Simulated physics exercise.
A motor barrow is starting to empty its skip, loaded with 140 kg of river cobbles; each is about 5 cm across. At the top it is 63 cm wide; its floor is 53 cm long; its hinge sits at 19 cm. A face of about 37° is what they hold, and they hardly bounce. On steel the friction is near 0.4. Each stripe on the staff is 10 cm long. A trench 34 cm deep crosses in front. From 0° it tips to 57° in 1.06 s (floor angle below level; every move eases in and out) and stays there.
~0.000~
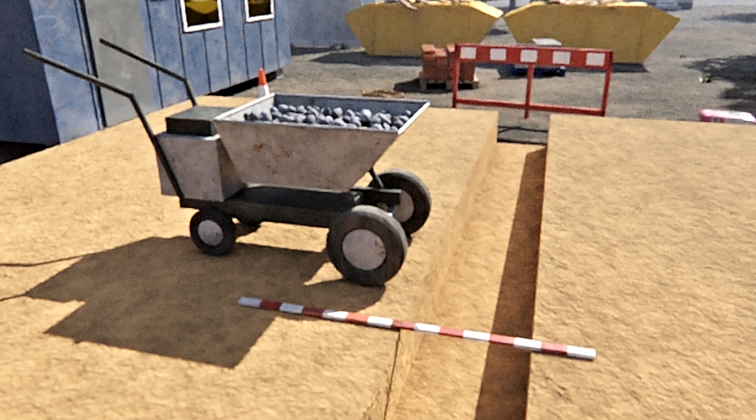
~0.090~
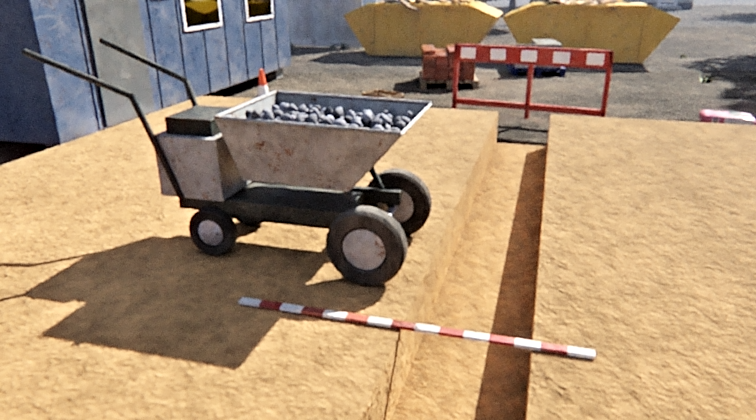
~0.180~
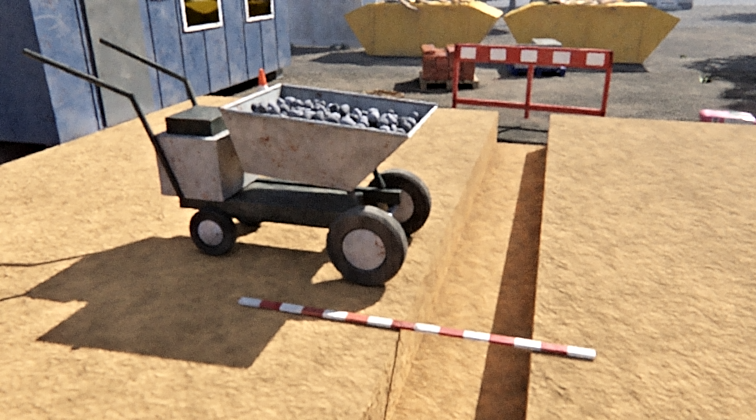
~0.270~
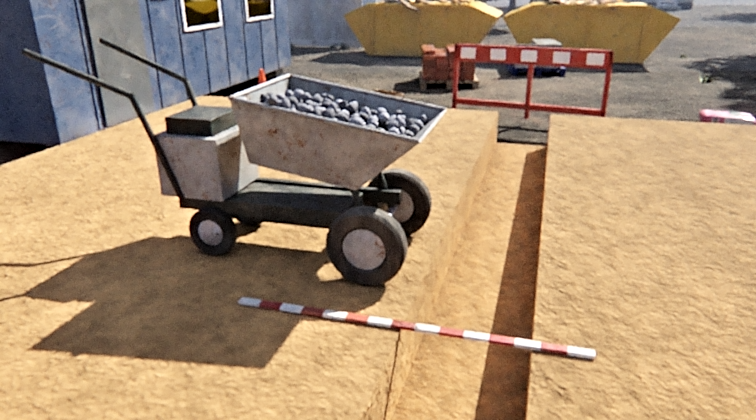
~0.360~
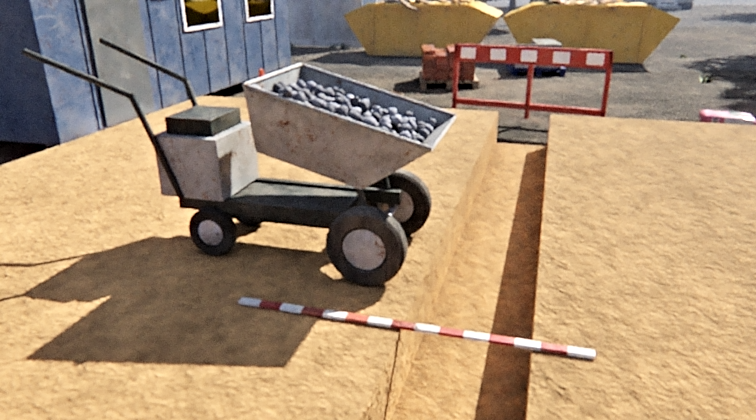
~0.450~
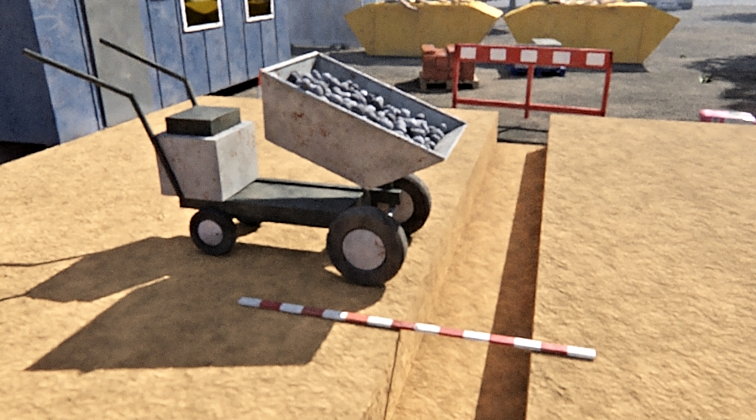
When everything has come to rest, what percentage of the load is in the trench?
About 45 per cent.
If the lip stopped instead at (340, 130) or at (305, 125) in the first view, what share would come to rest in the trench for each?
The first start gives about 70 per cent, the second about 65.
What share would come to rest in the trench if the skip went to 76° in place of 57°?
The trench would hold about 50% of it.
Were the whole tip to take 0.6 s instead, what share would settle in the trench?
I'd put it at roughly 30 per cent.
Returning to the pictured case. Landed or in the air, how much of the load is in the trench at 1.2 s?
By that moment, roughly 10 per cent of the load.
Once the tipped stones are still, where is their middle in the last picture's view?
(519, 320).
After 0.8 s the floor is at 48°; 100 % in the skip; the foremost stones are at (476, 181).
After 1.2 s the floor is at 57°; 87 % in the skip, 11 % in the trench, 2 % past the trench; the foremost stones are at (560, 281).
After 1.5 s the floor is at 57°; 58 % in the skip, 20 % in the trench, 23 % past the trench; the foremost stones are at (654, 289).
After 3.5 s the floor is at 57°; 29 % in the skip, 45 % in the trench, 26 % past the trench; the foremost stones are at (743, 296).
